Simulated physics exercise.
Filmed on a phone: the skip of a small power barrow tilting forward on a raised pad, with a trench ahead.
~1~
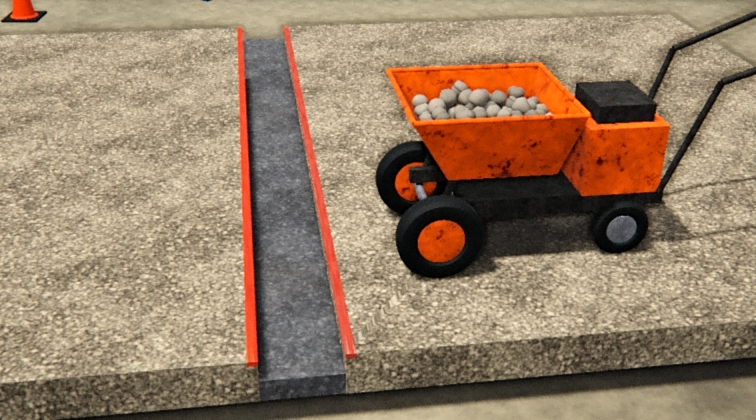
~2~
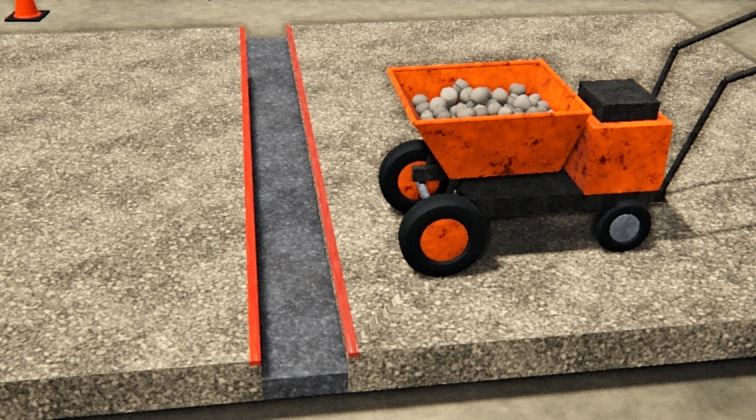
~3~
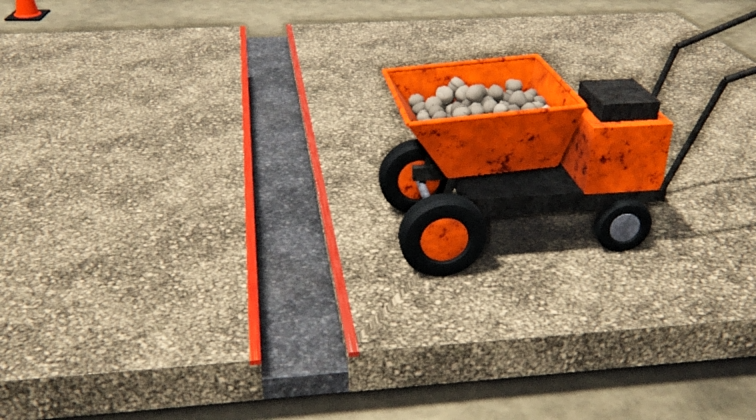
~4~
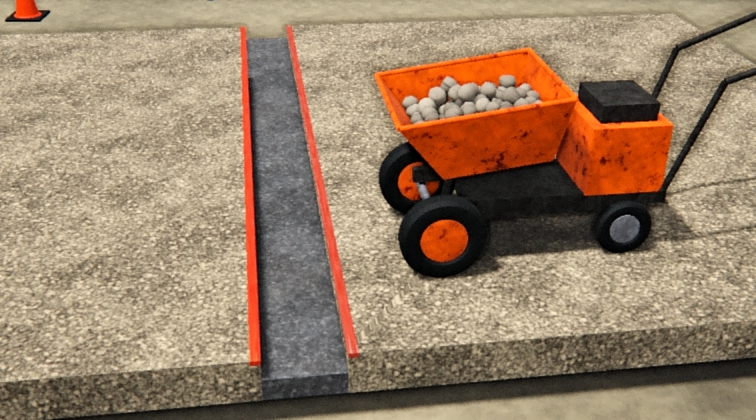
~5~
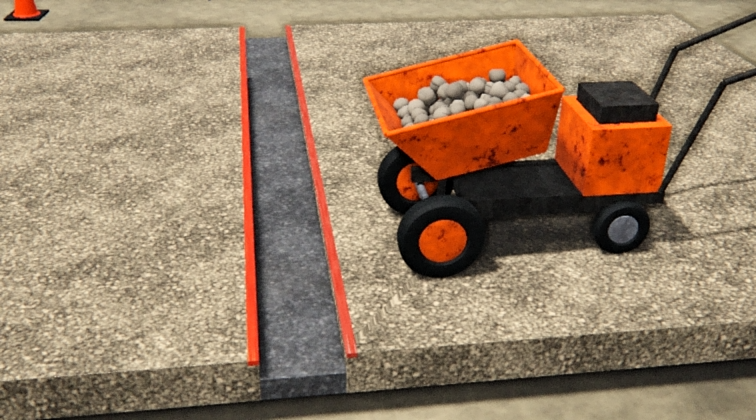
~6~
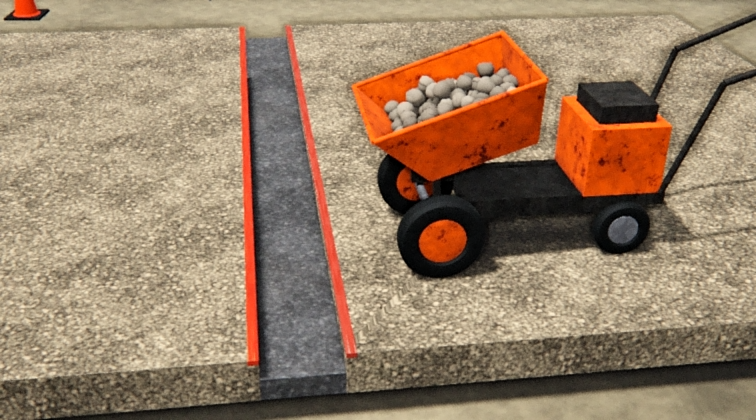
On a raised gravelly pad, a small orange power barrow loaded with rounded grey stones stood still to the right of a red-edged trench, then its skip gradually tilted forward to the left.
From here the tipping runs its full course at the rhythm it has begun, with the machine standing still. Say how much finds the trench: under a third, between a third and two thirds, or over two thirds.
In the trench: More than two thirds.
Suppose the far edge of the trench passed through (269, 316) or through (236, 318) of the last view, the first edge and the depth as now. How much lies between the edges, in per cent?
Near 60 % and 90 %.
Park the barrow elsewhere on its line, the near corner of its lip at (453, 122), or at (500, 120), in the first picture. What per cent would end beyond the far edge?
First some 0, then 0 per cent.
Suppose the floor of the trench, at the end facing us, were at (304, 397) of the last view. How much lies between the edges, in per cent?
Close to 90 per cent.
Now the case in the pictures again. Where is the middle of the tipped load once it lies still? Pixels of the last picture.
At about (276, 252).
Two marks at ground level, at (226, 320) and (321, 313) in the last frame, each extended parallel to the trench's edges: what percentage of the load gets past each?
Near 20 % and 90 %.
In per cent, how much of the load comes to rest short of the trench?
Roughly 0 in a hundred.
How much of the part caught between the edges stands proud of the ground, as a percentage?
Close to 30 per cent.
Soon, skip tipped steeply; all in the skip.
A while on, skip tipped right over; most in the skip; about a quarter in or heaped over the trench; a stray few beyond it; a stray few falling.
Towards the end, skip tipped right over; a small part in the skip; about two thirds in or heaped over the trench; about a quarter beyond it.
Finally, skip tipped right over; a stray few in the skip; most in or heaped over the trench; about a quarter beyond it.
